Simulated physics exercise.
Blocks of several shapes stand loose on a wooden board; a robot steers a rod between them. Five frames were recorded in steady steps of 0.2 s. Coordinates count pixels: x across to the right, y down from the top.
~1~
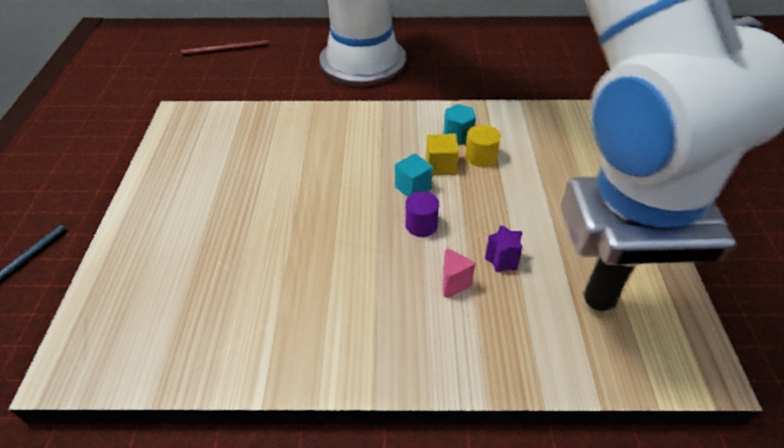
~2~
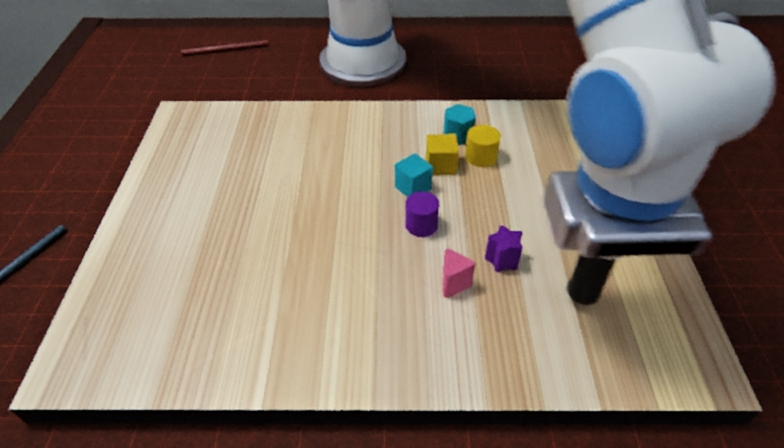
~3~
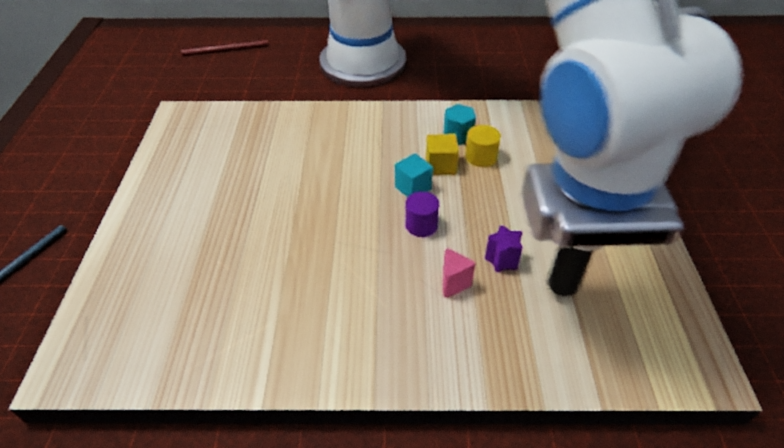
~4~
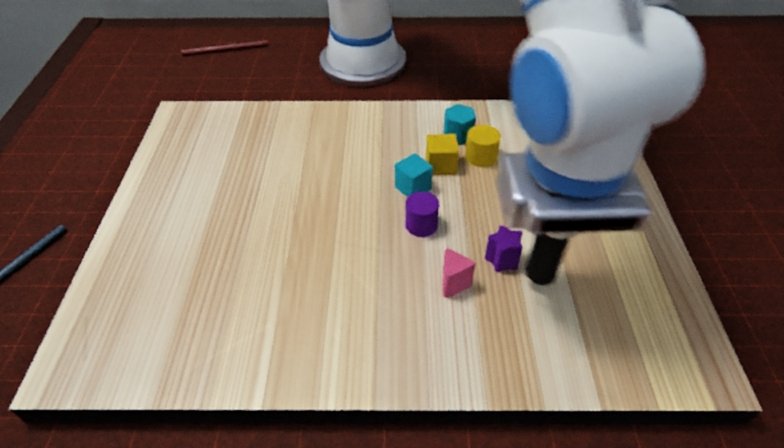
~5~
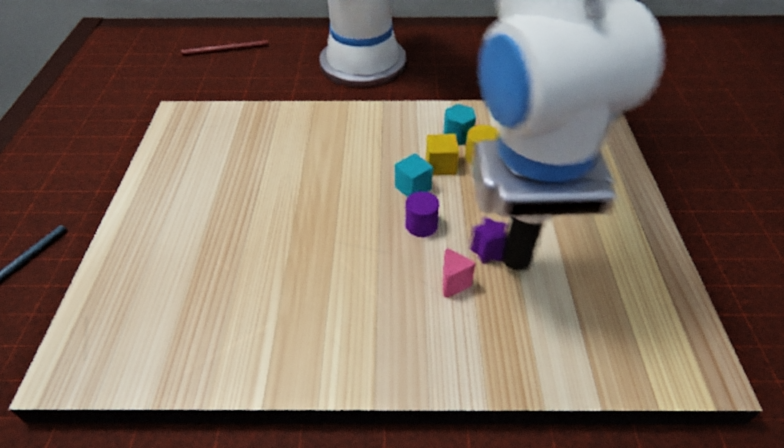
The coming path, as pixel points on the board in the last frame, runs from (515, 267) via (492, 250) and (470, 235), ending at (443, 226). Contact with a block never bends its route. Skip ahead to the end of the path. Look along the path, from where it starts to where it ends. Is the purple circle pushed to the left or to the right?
Displaced left.
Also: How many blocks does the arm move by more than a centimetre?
There will be two blocks displaced.
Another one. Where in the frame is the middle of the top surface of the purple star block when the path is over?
At roughly (422, 195).
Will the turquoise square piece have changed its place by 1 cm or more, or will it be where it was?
By the time the path is finished, it has hardly shifted at all.
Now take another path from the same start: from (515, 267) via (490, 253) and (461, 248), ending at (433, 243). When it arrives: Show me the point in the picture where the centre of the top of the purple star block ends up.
Final place: (443, 202).
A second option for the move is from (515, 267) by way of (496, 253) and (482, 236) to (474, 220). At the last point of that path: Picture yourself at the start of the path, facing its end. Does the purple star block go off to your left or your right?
Sideways shift: Left.
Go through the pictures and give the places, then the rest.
The first picture shows rod's lower end at (599, 298); turquoise square piece at (414, 165); purple circle at (422, 203); pink triangular piece at (456, 262); purple star block at (507, 238).
The second picture shows rod at (583, 292); blocks still.
The third picture shows rod at (563, 284); blocks still.
The fourth picture shows rod at (541, 273); blocks still.
The fifth picture shows rod at (517, 259); turquoise square piece at (414, 165); purple circle at (422, 203); pink triangular piece at (456, 262); purple star block at (492, 229).
What follows on the original path. Halfway along, rod at (482, 234); purple star block at (455, 208), turned 20° anticlockwise.
At the end, rod at (444, 219); turquoise square piece still; purple circle at (392, 198); pink triangular piece still; purple star block at (422, 195), turned 50° anticlockwise.
